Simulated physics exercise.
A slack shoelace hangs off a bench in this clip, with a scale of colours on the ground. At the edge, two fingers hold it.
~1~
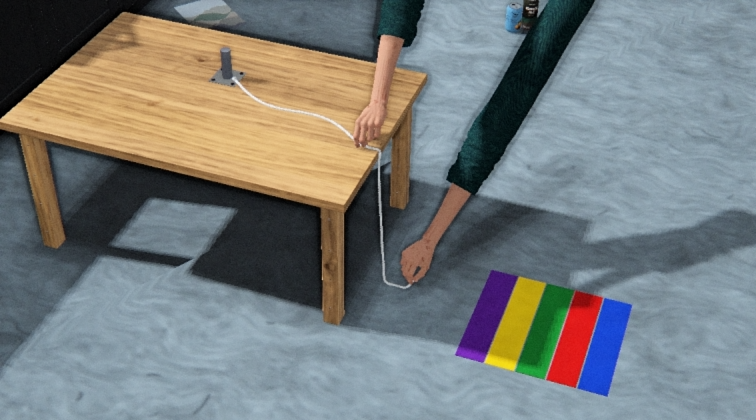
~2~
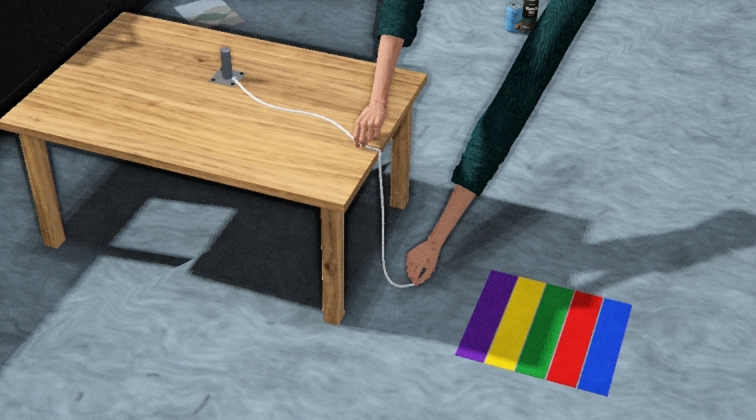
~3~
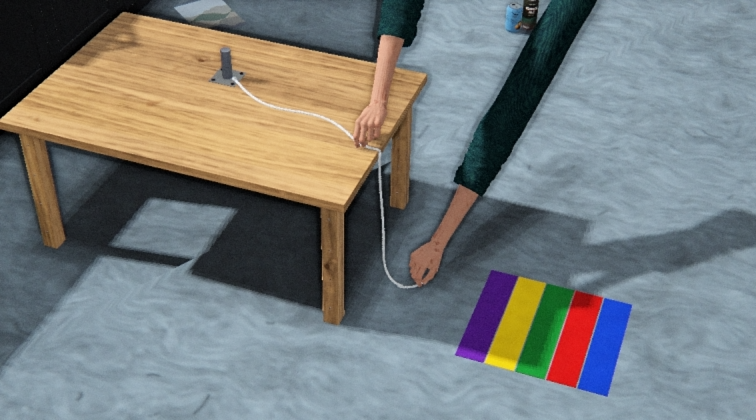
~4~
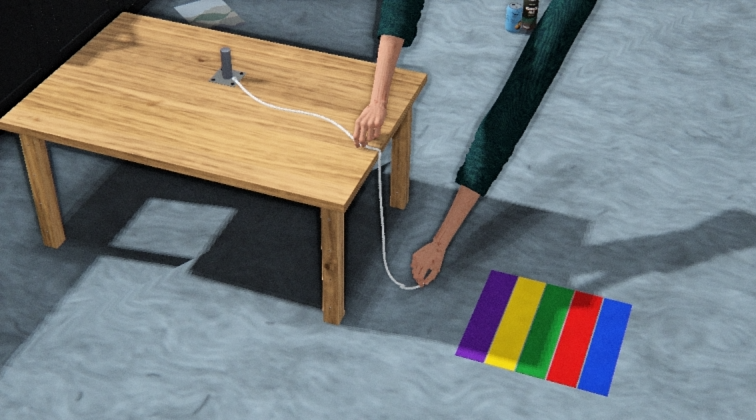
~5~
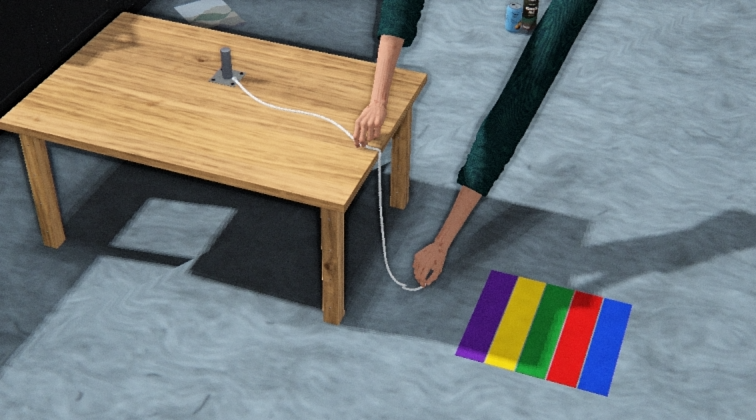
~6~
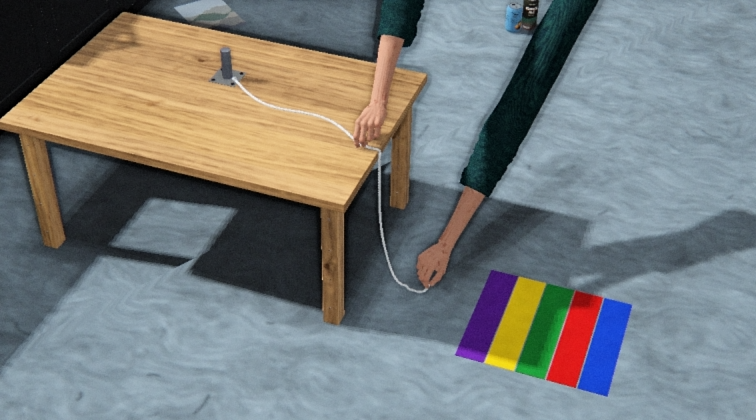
Beside a wooden table, a hand slowly draws a white cord's lower end slightly right.
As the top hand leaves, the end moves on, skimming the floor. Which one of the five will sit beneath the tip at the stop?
The yellow strip will.
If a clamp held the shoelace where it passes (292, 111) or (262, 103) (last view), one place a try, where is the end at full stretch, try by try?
Respectively, (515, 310) and (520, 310).
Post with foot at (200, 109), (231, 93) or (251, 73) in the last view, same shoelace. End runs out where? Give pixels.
(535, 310), (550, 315) and (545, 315).
Early on, end near (468, 295); short of the strips.
Midway, end near (502, 304); over purple.
At the end of the slack, end near (524, 309); over yellow. It gets as far as the yellow strip.
